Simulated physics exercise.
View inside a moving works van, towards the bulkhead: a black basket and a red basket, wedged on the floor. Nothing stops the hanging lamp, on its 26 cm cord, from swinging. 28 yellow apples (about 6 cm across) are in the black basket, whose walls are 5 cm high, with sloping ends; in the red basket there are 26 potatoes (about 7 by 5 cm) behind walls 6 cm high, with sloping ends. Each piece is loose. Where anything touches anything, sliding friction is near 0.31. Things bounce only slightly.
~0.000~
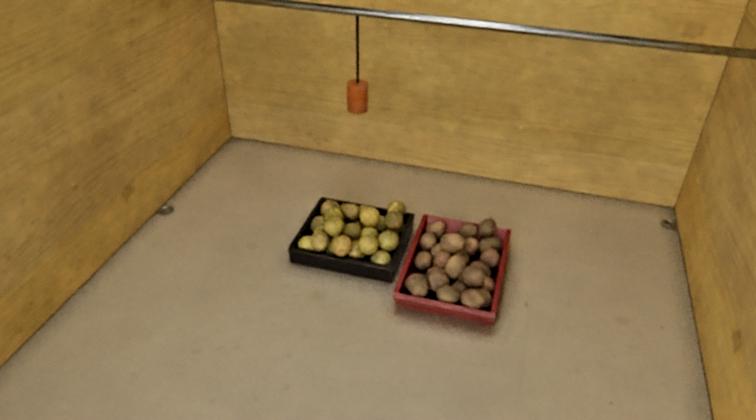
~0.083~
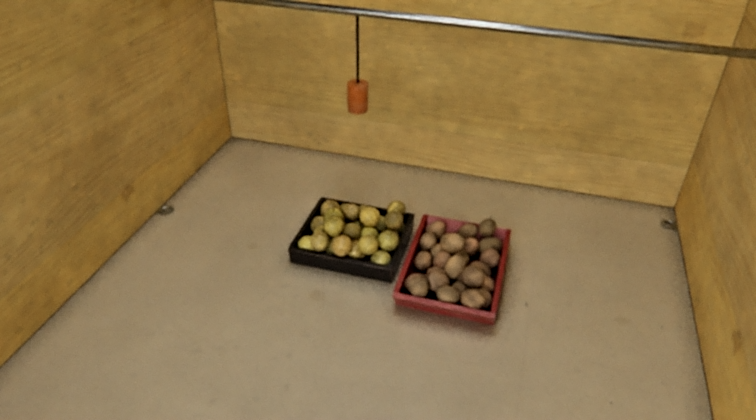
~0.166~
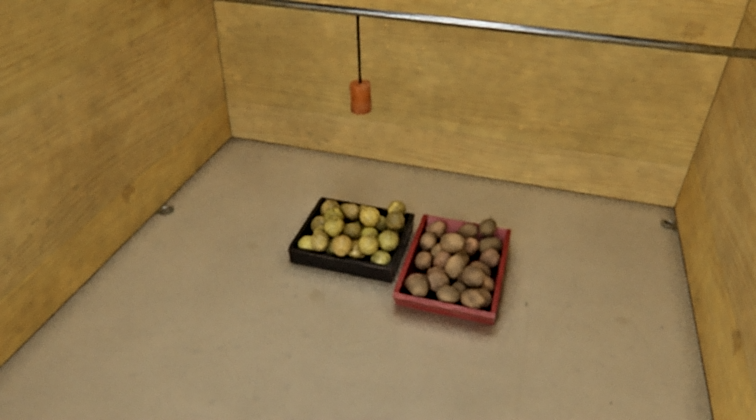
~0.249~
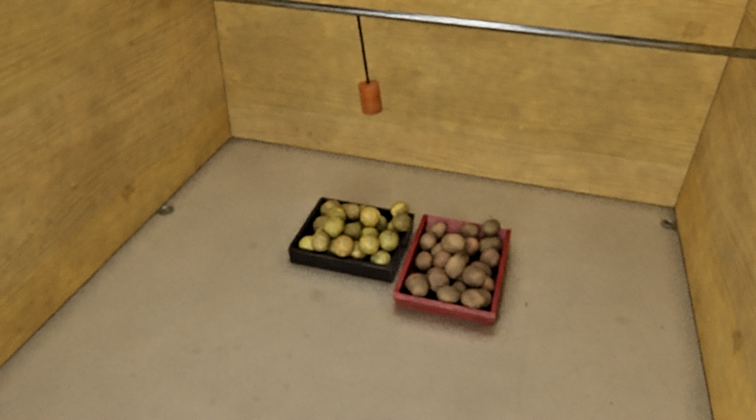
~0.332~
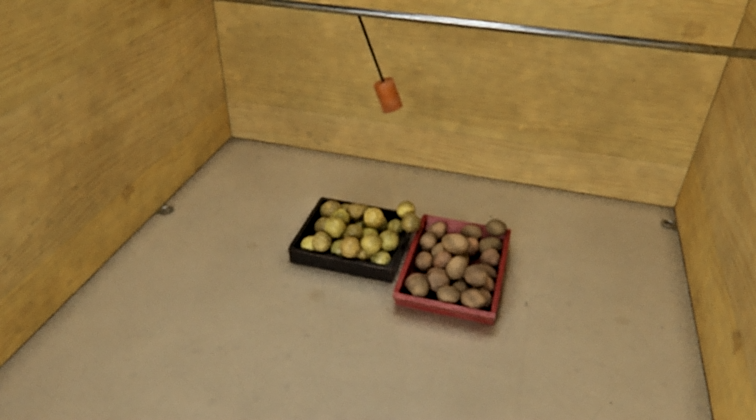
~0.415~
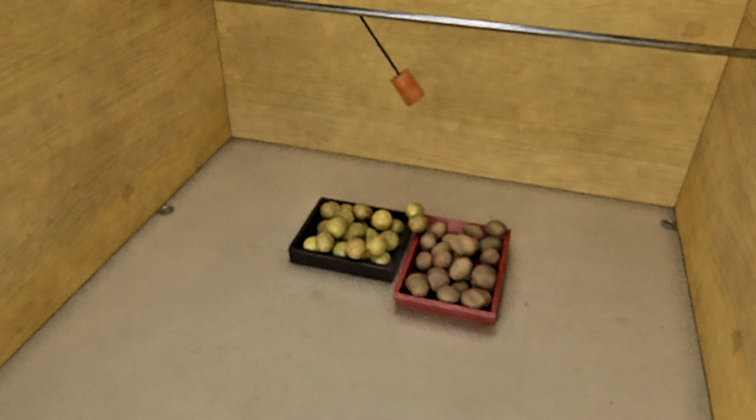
Orange cylinder swinging right on its cord as round produce shifts right in two baskets, yellow pieces crossing the black rim.
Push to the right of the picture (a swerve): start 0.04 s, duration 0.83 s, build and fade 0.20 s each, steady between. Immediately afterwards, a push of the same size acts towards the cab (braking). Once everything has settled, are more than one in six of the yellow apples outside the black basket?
The spill goes above one in six.
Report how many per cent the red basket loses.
The red basket comes in at 5 in a hundred.
After 0.72 s, black basket 23 in, 5 out and red basket 25 in, 1 out.
After 1.10 s, black basket 21 in, 7 out and red basket 25 in, 1 out.
After 1.62 s, black basket 21 in, 7 out and red basket 25 in, 1 out.
Outcome (at 2.30 s), black basket 21 in, 7 out and red basket 25 in, 1 out. Asked share, 7 of 28, 25 per cent.
